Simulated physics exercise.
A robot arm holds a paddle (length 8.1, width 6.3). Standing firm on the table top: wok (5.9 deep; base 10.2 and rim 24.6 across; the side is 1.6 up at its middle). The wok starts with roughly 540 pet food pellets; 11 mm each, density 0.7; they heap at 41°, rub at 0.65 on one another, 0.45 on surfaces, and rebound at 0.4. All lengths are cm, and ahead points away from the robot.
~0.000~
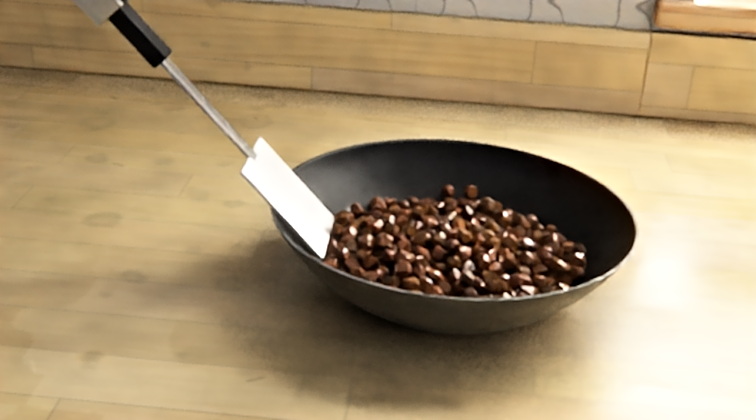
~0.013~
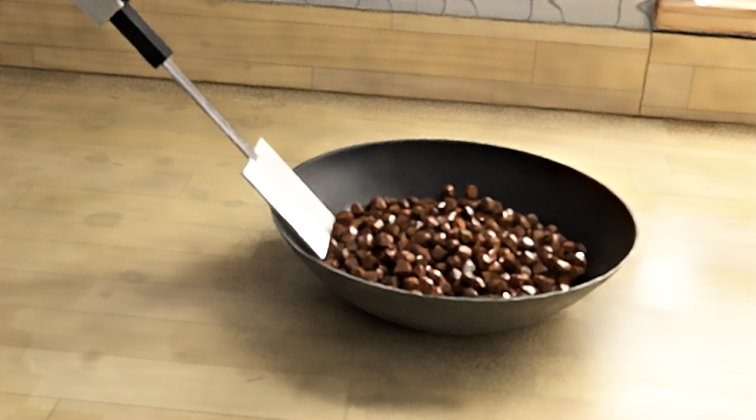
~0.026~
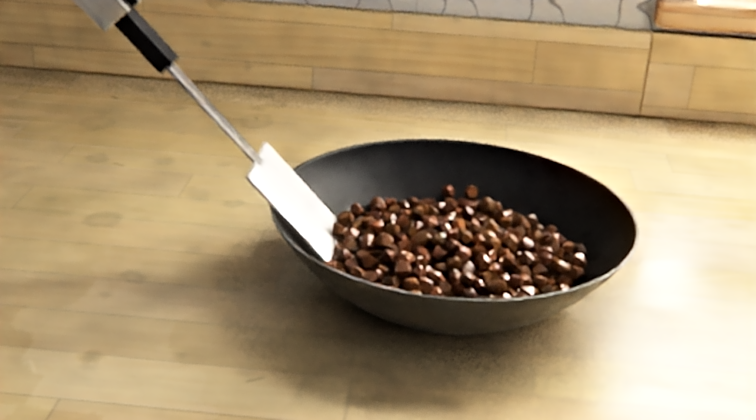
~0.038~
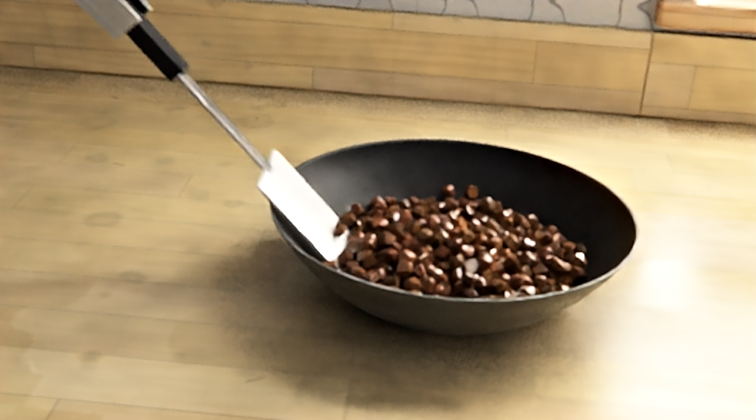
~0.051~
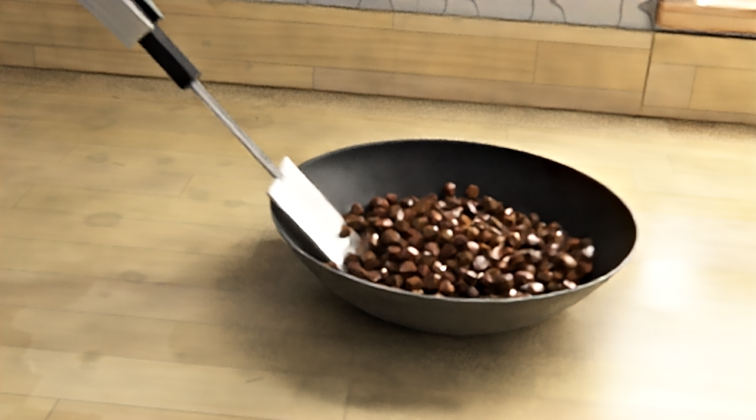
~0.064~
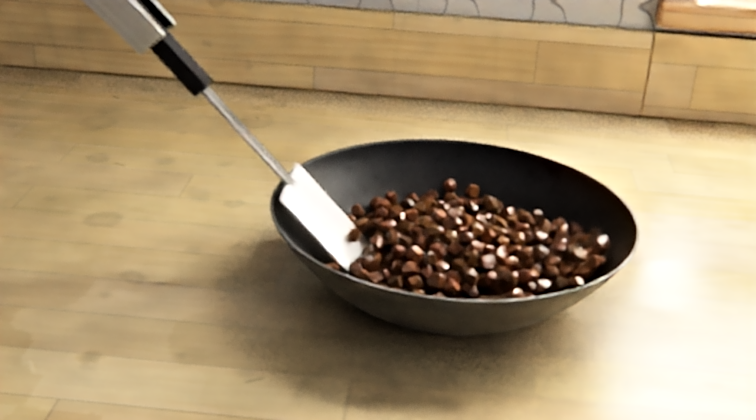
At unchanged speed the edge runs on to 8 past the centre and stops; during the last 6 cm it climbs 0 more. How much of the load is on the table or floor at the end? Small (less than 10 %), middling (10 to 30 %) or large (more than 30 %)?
Share on the table or floor: Middling (10 to 30 %).
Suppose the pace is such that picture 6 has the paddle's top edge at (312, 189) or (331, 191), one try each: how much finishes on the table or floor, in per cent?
Some 35 and 40 per cent.
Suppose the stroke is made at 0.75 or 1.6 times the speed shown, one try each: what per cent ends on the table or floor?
Some 20 and 35 per cent.
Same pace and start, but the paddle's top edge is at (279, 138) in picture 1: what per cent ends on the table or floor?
Some 20 per cent.
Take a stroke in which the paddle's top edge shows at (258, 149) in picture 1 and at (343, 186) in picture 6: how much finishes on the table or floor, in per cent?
About 40 per cent.
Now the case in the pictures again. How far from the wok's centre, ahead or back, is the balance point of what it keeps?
About 4.0 cm ahead.
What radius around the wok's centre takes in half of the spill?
Roughly 18 cm.
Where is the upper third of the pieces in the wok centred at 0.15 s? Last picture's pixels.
Around (548, 247).
After 0.15 s, sloping 47°, highest piece 7 above the table; 543 in the wok, 2 on the blade or in flight.
After 0.23 s, sloping 47°, highest piece 8 above the table; 533 in the wok, 2 on the table or floor, 10 on the blade or in flight.
After 0.47 s, sloping 47°, highest piece 8 above the table; 425 in the wok, 114 on the table or floor, 6 on the blade or in flight.
After 1.52 s, sloping 47°, highest piece 7 above the table; 425 in the wok, 120 on the table or floor.
At rest, 425 in the wok, 120 on the table or floor. That is 22 % on the table or floor.
